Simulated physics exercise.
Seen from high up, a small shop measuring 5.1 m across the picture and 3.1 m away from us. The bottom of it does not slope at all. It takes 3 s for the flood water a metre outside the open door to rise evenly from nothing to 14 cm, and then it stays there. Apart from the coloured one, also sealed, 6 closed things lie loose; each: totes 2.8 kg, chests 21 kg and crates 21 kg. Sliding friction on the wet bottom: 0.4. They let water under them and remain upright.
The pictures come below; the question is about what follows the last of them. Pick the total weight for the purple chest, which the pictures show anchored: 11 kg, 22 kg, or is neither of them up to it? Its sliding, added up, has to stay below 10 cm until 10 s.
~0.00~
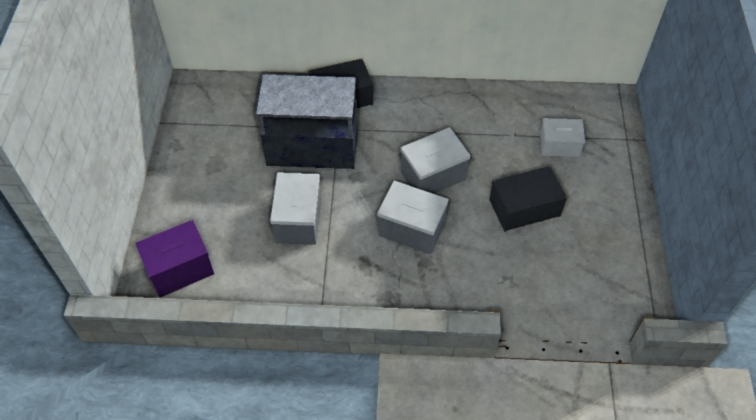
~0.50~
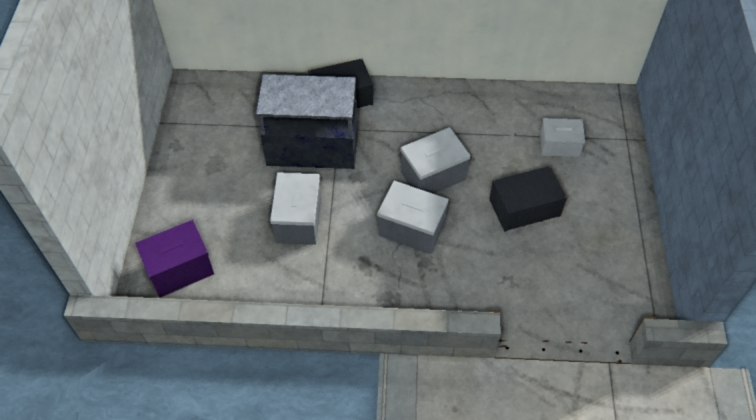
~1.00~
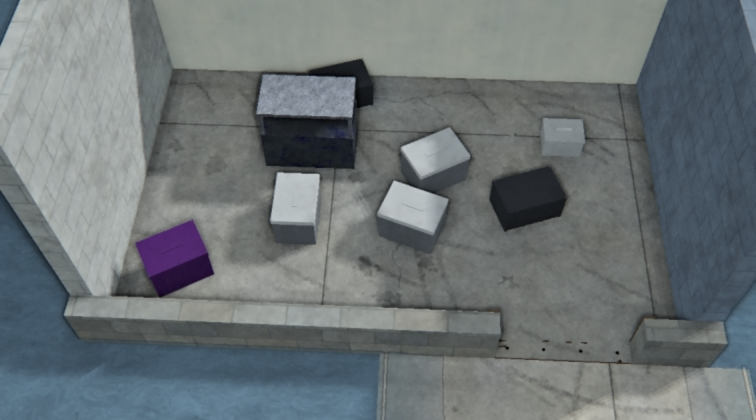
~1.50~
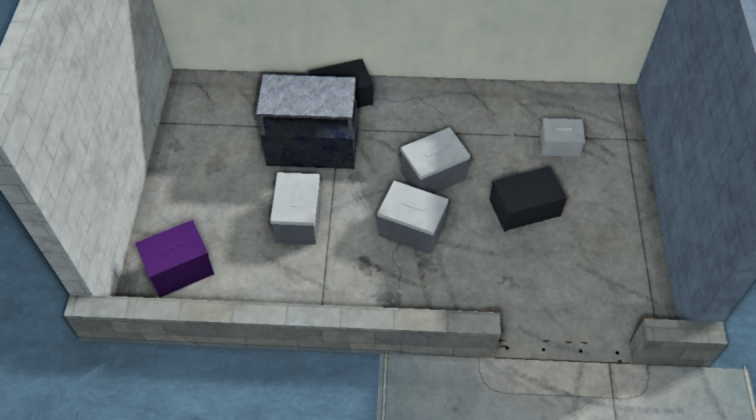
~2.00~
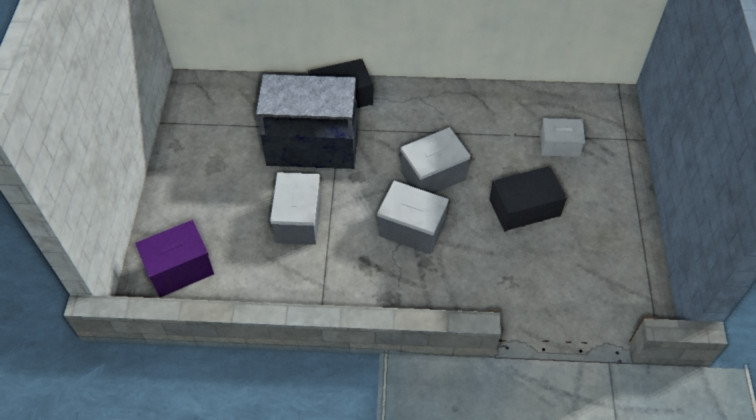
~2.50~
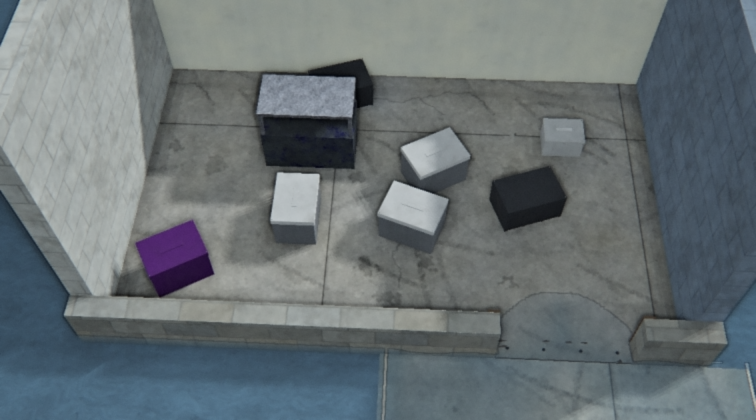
11 kg is enough.
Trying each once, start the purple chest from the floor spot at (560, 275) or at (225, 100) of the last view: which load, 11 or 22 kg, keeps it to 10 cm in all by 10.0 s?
In order: Both fall short; even the lighter mass works.
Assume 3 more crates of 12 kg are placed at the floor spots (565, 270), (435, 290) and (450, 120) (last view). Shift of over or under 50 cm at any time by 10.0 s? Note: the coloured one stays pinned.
Order as asked: Goes beyond / stays within / goes beyond.
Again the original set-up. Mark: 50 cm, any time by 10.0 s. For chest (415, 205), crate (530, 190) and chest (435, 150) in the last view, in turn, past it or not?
The three come out not as far, further, not as far, in that order.
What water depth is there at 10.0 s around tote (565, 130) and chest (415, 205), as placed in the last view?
Depths: Near 8 cm, then near 5 cm.
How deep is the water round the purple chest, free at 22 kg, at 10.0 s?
About 1 cm.
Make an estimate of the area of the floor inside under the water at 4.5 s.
I'd estimate close to 4.0 m2.
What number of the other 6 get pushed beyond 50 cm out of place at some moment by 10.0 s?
2.
After 3.5 s the purple chest would be 0 cm from its start with 11 kg and 0 cm from its start with 22 kg; 0 cm of water round it then.
After 4.5 s the purple chest would be 0 cm from its start with 11 kg and 0 cm from its start with 22 kg; 0 cm of water round it then.
After 7.0 s the purple chest would be 0 cm from its start with 11 kg and 0 cm from its start with 22 kg; 0 cm of water round it then.
After 10.0 s the purple chest would be 0 cm from its start with 11 kg and 0 cm from its start with 22 kg; 1 cm of water round it then.
